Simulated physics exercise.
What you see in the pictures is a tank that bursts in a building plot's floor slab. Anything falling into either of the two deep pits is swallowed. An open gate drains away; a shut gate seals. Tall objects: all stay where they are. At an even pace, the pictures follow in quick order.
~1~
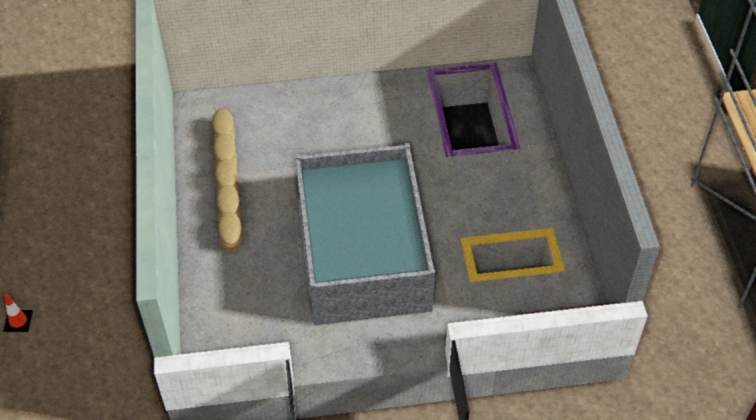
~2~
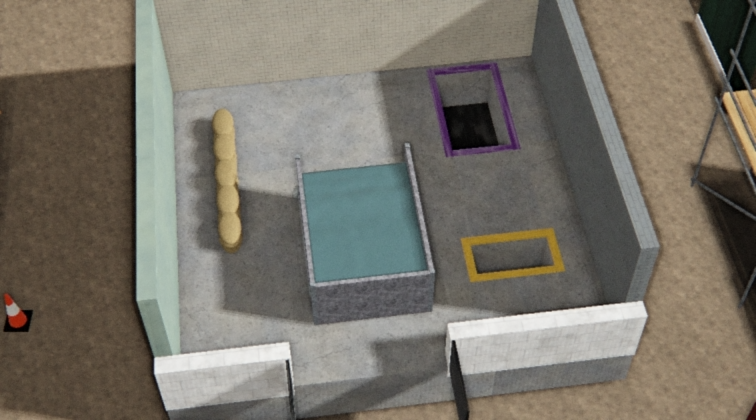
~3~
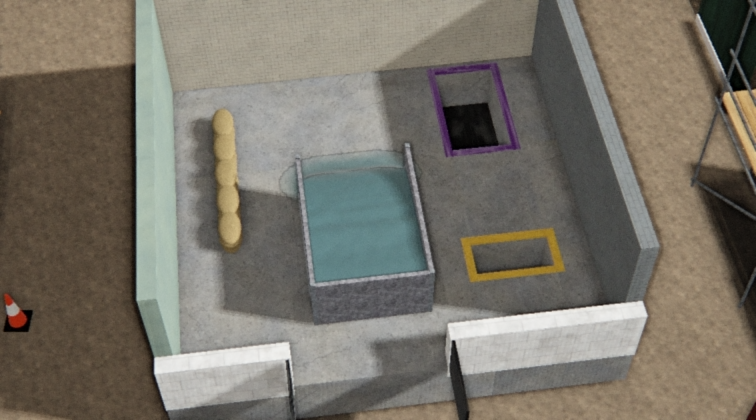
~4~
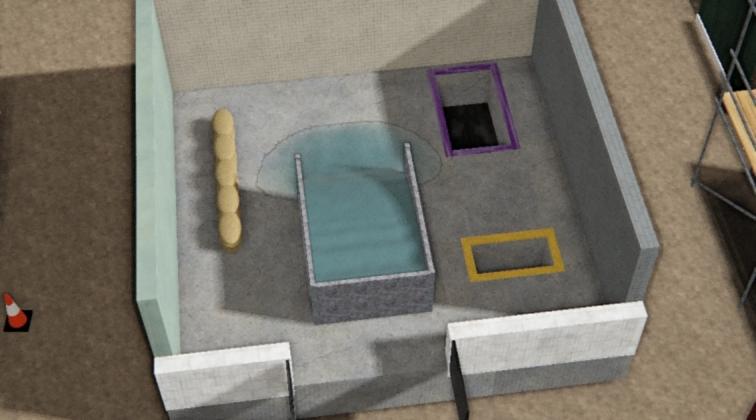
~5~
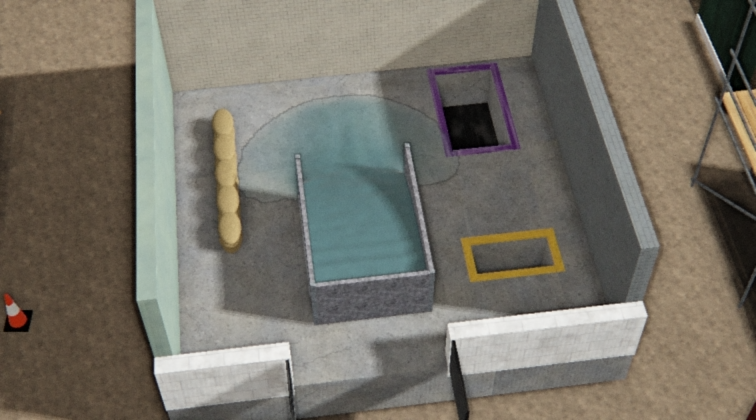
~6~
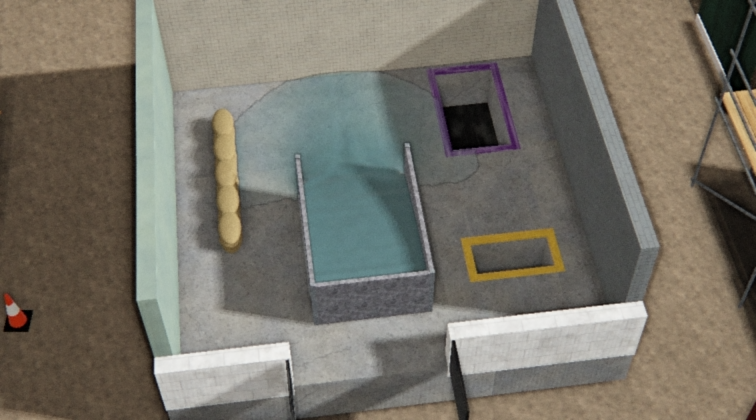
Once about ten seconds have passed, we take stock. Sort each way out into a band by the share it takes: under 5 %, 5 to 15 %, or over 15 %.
Shares: The gate takes 5 to 15 %; the purple pit takes over 15 %; the yellow pit takes under 5 %.
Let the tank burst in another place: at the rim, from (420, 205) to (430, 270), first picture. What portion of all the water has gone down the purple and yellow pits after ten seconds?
Result - purple: 15 %; yellow: 55 %.
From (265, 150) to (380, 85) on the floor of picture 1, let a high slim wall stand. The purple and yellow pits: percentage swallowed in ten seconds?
Shares in percent - purple: 60; yellow: 0.
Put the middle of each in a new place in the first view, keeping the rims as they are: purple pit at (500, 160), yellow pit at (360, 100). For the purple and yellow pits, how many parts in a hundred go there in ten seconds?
Purple gets 12 in a hundred; yellow gets 55 in a hundred.
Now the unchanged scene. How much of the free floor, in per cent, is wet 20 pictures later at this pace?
Share estimate: About 55 per cent.
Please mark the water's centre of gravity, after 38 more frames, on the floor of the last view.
I'd say near (303, 203).
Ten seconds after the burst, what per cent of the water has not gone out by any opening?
That comes to around 46 in a hundred.
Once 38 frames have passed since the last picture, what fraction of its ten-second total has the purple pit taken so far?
Roughly 80 per cent.
A moment on, water covers 30 % of the floor; the gate 0 %, the purple pit 3 %, the yellow pit 0 %.
Next, water covers 35 % of the floor; the gate 0 %, the purple pit 11 %, the yellow pit 0 %.
Then, water covers 55 % of the floor; the gate 0 %, the purple pit 24 %, the yellow pit 0 %.
Later, water covers 70 % of the floor; the gate 1 %, the purple pit 36 %, the yellow pit 0 %.
In the end, water covers 80 % of the floor; the gate 7 %, the purple pit 45 %, the yellow pit 1 %.
